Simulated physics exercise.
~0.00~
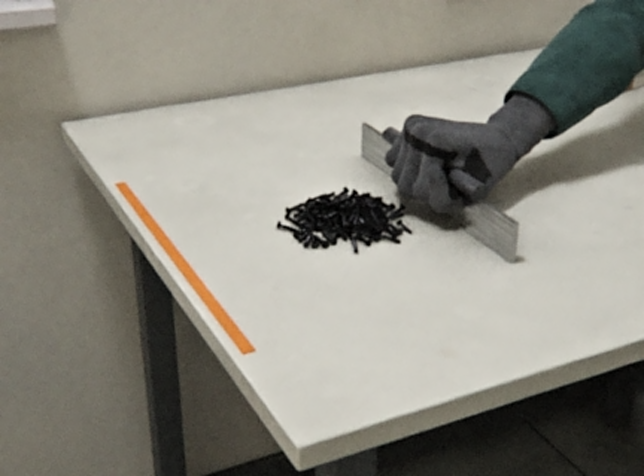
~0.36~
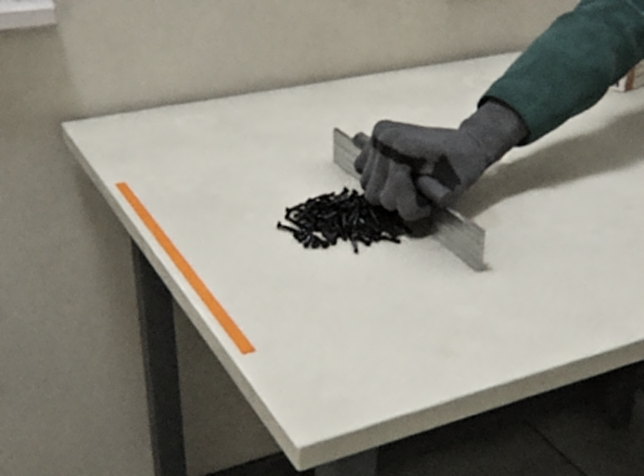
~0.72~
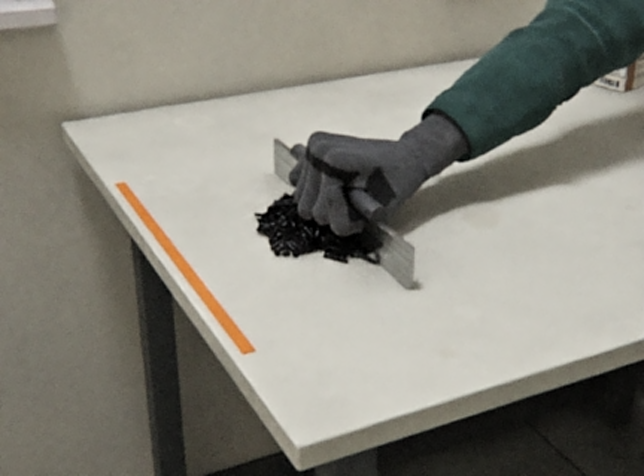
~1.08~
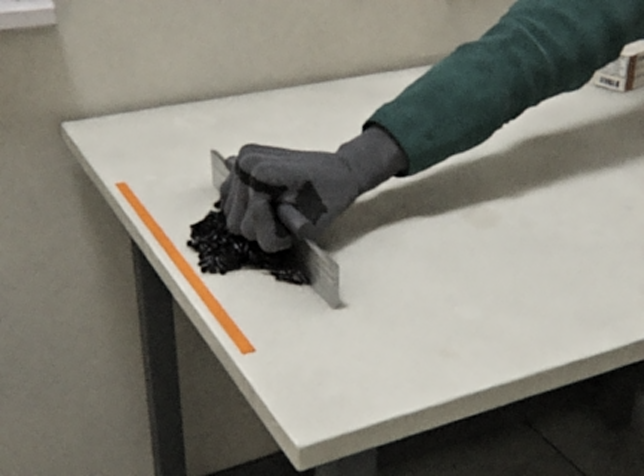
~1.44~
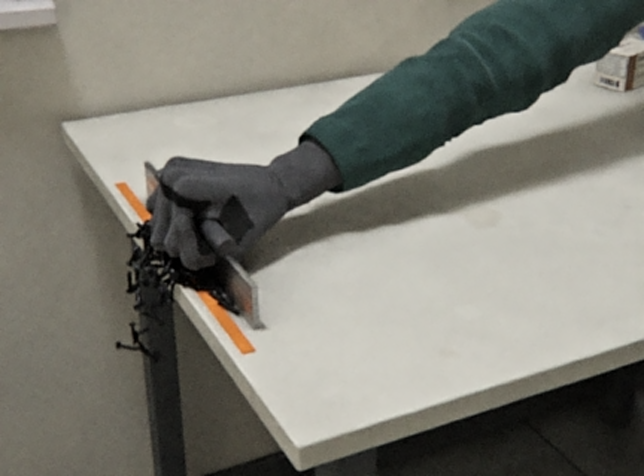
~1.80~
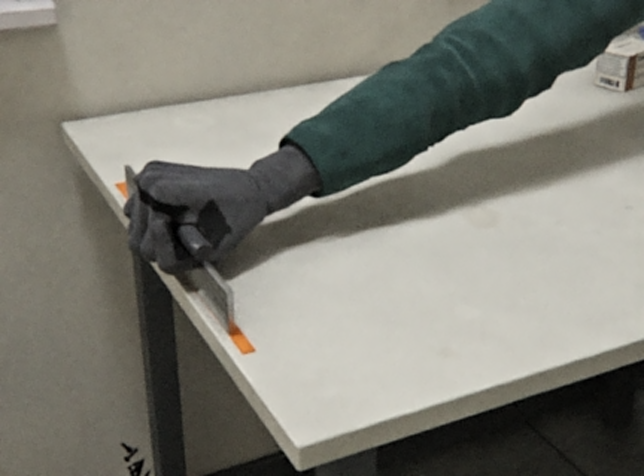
On a pale table, a gloved hand scrapes dark screws left until they all fall off.
